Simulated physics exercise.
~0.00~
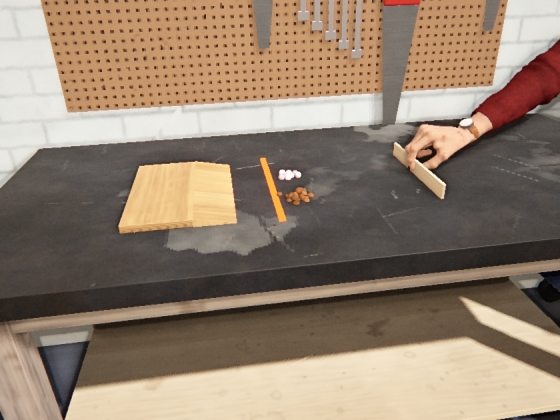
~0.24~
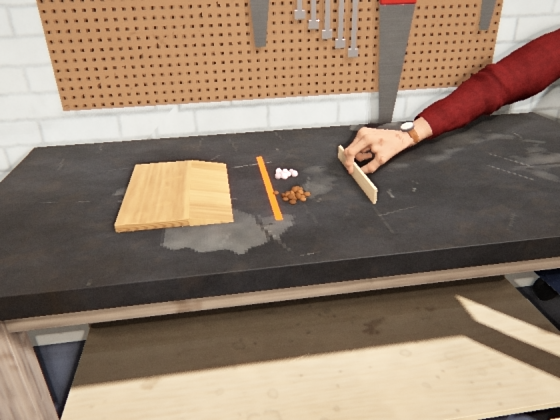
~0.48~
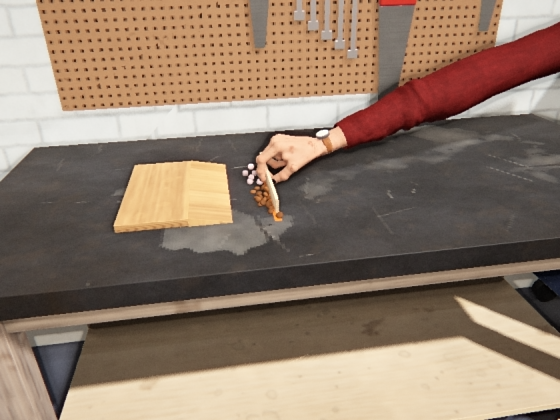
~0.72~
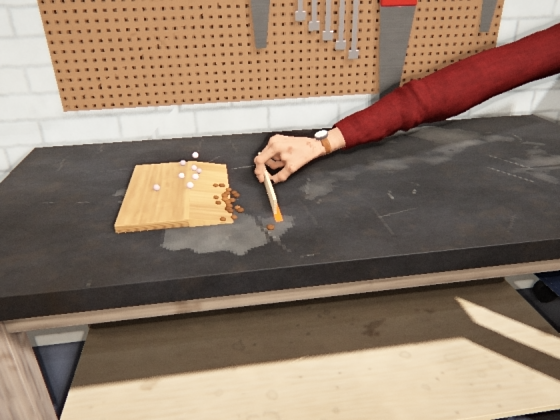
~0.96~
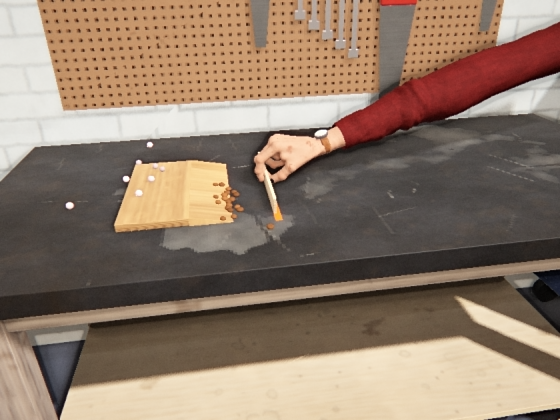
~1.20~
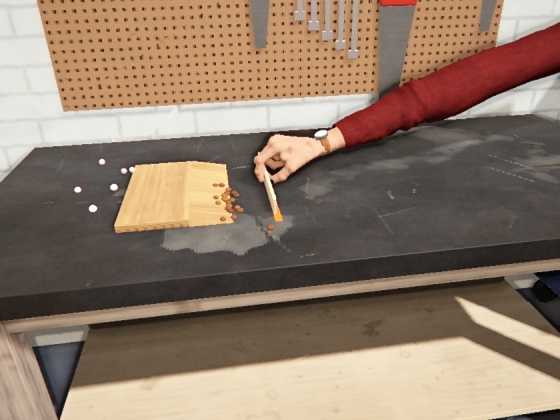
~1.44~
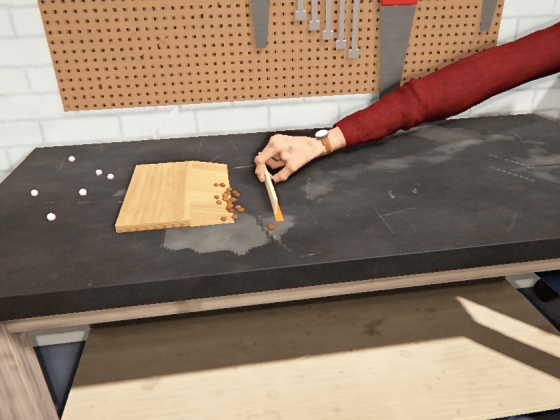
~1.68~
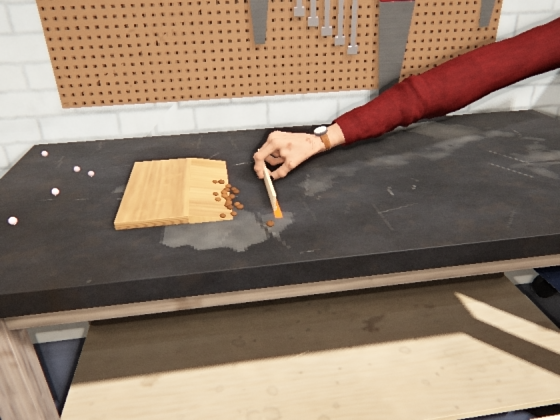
A hand slid a strip of wood left across the dark table into small white and brown pieces, stopping at the orange tape; the white ones went over the low wooden wedge onto the table beyond, while the brown ones stayed around its near edge.
